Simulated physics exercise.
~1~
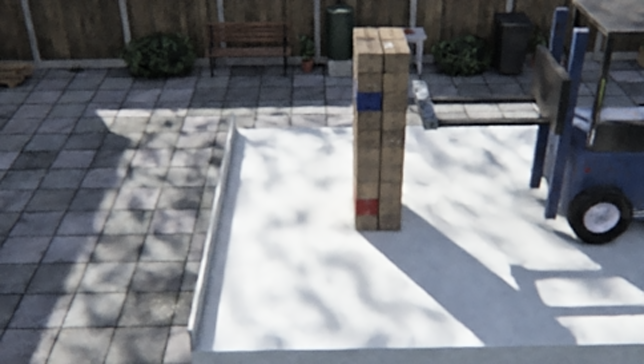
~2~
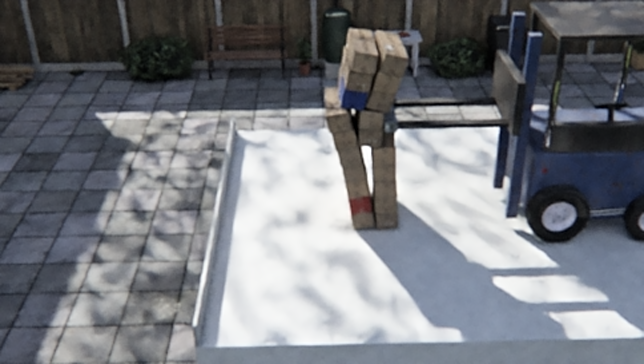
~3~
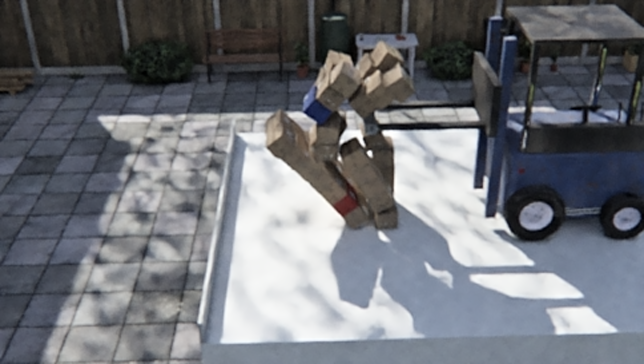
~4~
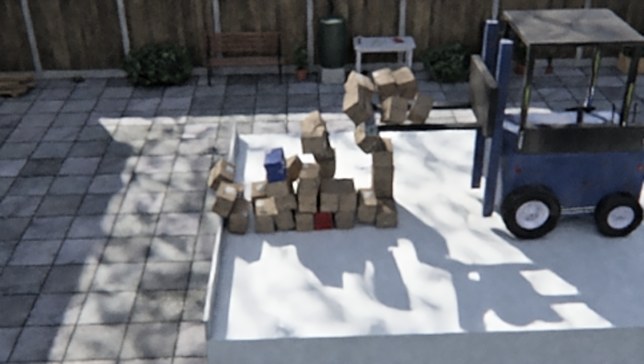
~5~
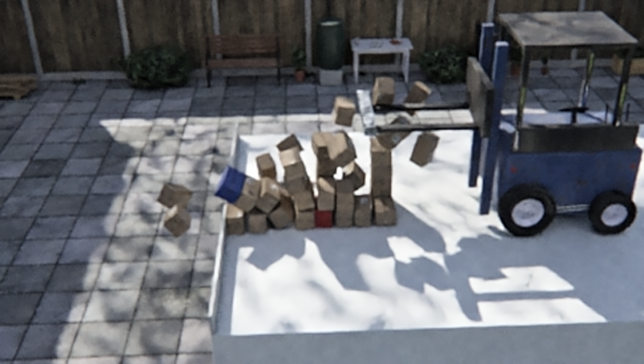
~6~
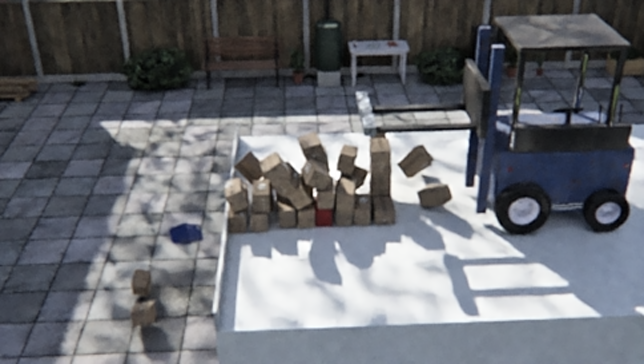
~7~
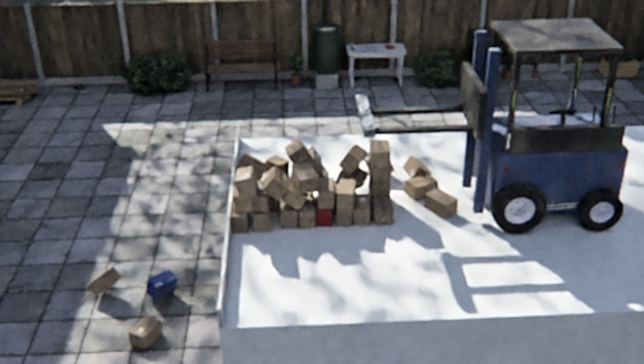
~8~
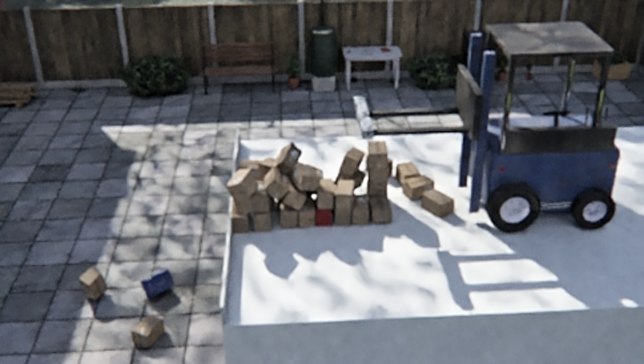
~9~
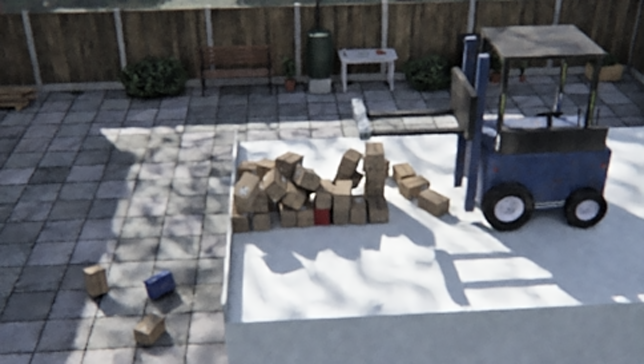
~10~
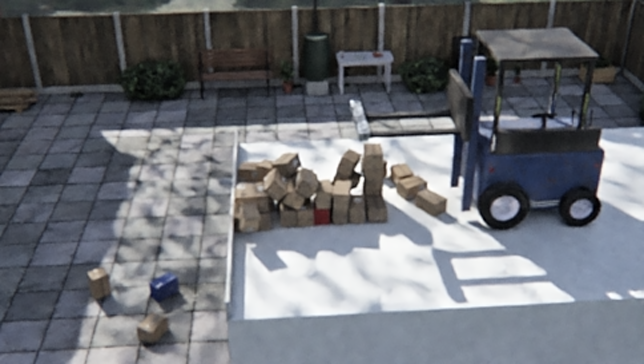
The clip shows a blue forklift pushing a beam leftward into a tall stack of brown parcels on a white platform, which buckles and collapses toward the low board; three parcels, including the blue one, end on the paving below, while the red one stays in the heap.
